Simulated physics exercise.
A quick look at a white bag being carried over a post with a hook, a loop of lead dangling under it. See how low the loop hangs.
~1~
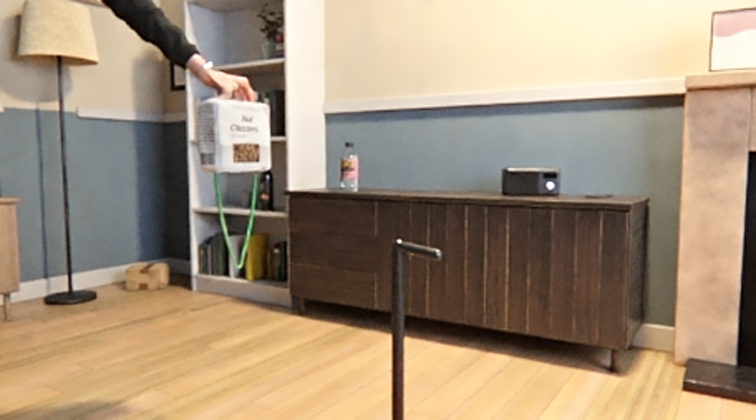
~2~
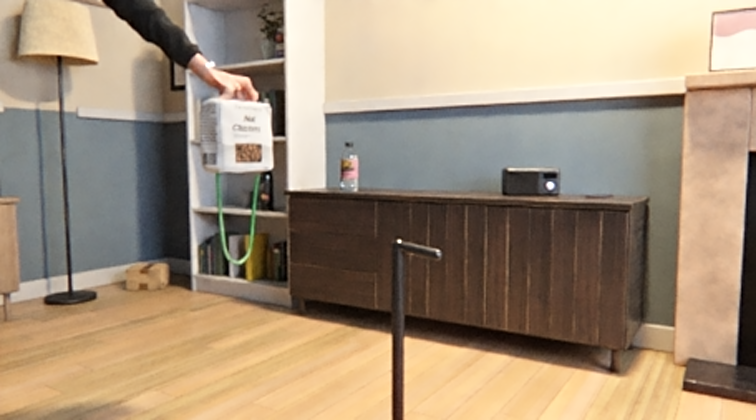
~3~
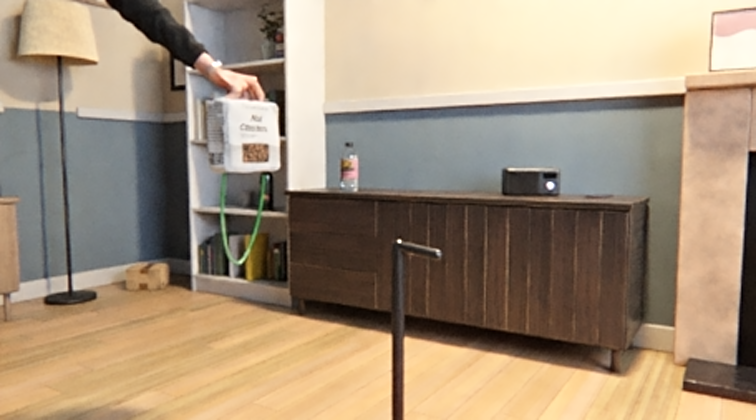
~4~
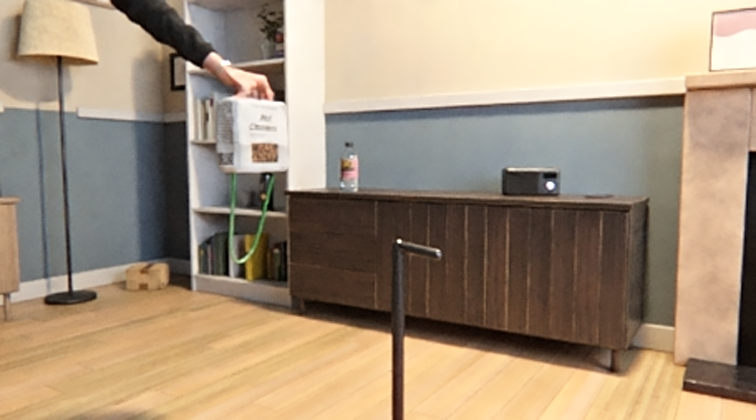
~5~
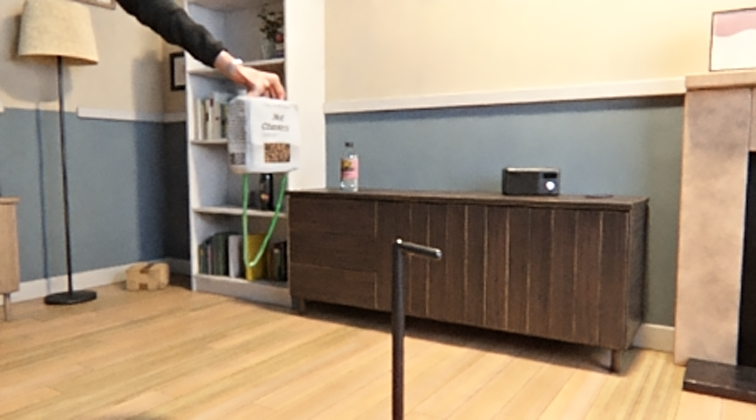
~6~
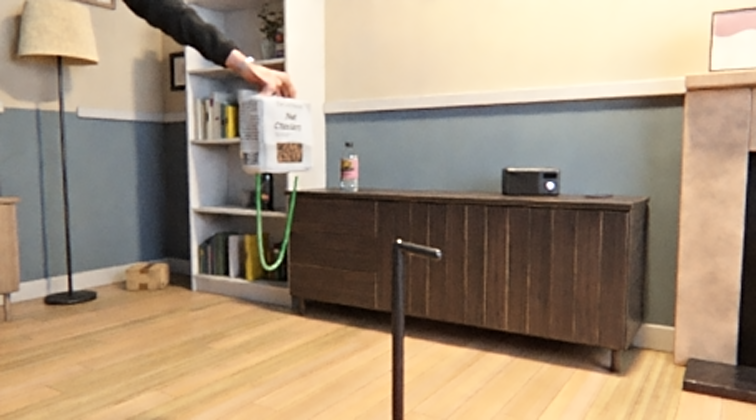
An arm in a dark sleeve reaches in from the upper left of a living room, seen from a fixed view across a pale wooden floor. It holds a white bag with a green loop of lead dangling beneath, before a white bookcase, with a dark sideboard to the right and a black hooked post in front. The hand carries the bag slowly a short way right, the loop swaying below.
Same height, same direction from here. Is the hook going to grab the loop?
As it turns out, the white bag passes clear.
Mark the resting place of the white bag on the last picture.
It ends at (540, 128).
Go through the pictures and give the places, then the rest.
The first picture shows white bag (235, 137); hook tip (436, 255).
The second picture shows white bag (237, 137); bottom of the loop (239, 263).
The third picture shows white bag (244, 137).
The fourth picture shows white bag (253, 137); bottom of the loop (240, 262).
The fifth picture shows white bag (265, 136).
The sixth picture shows white bag (278, 136); bottom of the loop (271, 268); hook tip (436, 255); hook points away from it, loop hangs below the hook.
Then, 0.80 s after the last picture, bag nearing the post near (370, 133).
Then, 1.70 s after the last picture, bag past the post near (503, 129).
At rest, bag past the post near (540, 128). The white bag goes by freely.
